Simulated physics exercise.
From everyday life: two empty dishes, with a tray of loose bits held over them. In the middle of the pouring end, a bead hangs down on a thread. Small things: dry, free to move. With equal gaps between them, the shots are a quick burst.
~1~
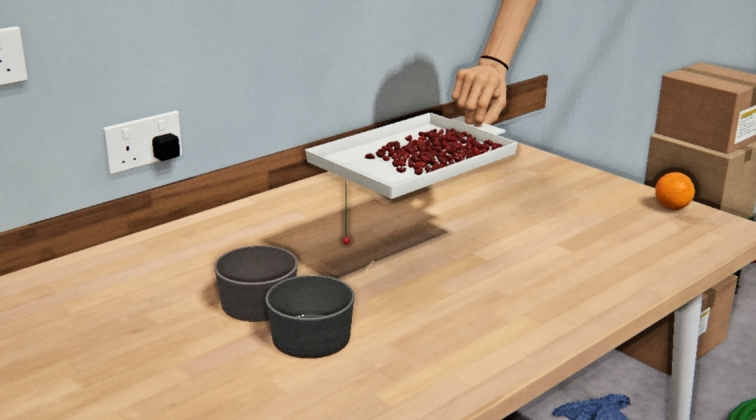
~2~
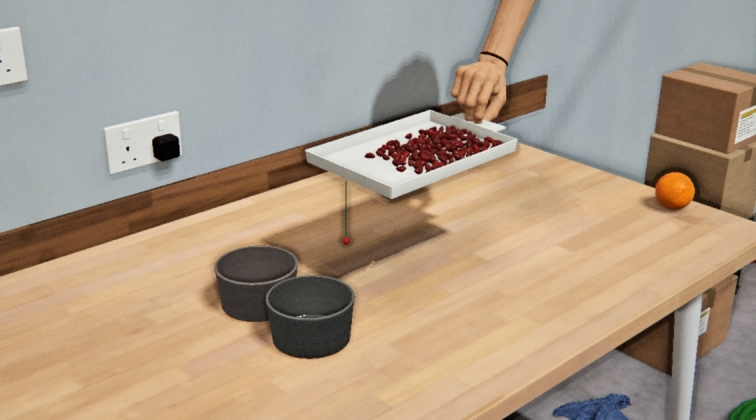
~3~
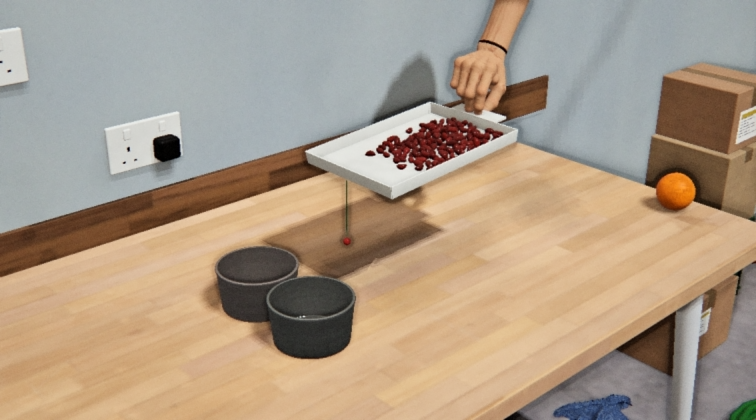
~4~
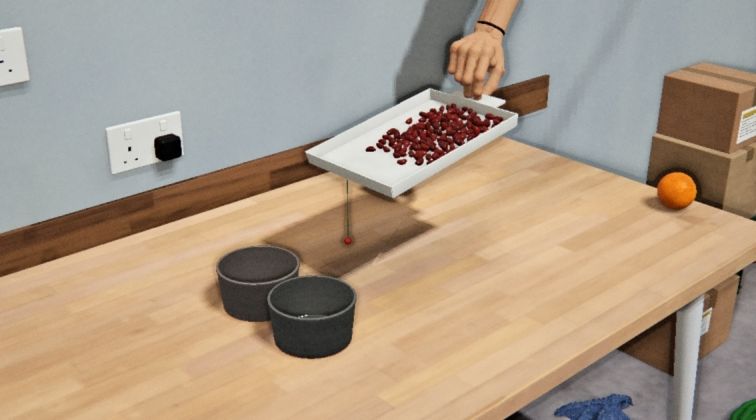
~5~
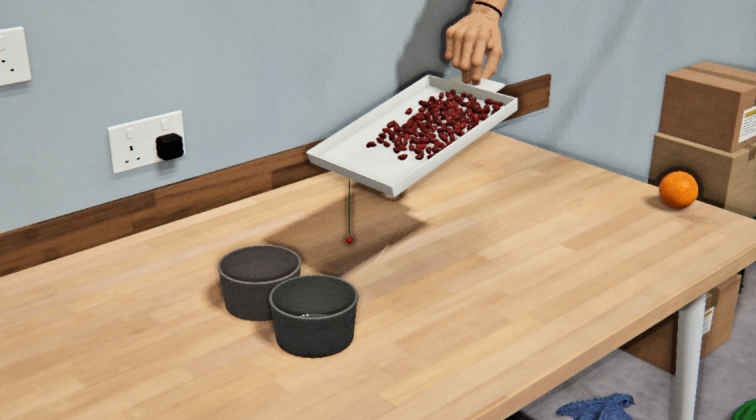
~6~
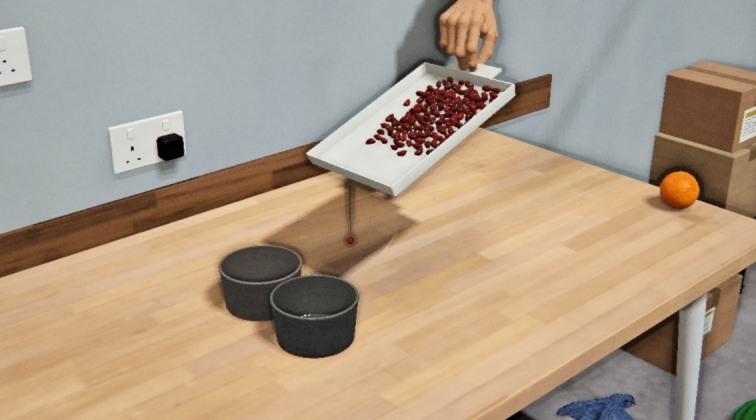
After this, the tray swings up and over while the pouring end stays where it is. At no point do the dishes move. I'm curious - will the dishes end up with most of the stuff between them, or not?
No, less than half of it.
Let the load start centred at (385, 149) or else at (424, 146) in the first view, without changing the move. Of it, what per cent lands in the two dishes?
From the first start you get 30 in a hundred, from the second 20 in a hundred.
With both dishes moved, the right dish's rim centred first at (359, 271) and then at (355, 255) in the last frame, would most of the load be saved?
Try 1: The greater share; try 2: A lesser share.
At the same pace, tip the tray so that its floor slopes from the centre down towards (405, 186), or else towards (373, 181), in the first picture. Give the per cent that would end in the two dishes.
That comes to 0 per cent the first time and 20 per cent the second.
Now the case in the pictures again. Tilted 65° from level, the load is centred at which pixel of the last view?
At about (351, 154).
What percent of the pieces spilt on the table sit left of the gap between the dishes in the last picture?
Estimate: About 20 per cent.
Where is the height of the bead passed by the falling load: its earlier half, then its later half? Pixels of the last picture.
(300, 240) first, (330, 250) later.
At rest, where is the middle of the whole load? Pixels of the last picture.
About (314, 292).
Soon, tray tipped steeply; nearly all on the tray; a stray few in the left dish; a small part in the air.
A while on, tray tipped past a quarter turn; about a third on the tray; a stray few in the right dish; a small part in the left dish; about a third outside both; about a quarter in the air.
Towards the end, tray tipped past a quarter turn; a small part in the right dish; a small part in the left dish; most outside both.
Finally, tray tipped past a quarter turn; a small part in the right dish; a small part in the left dish; most outside both.
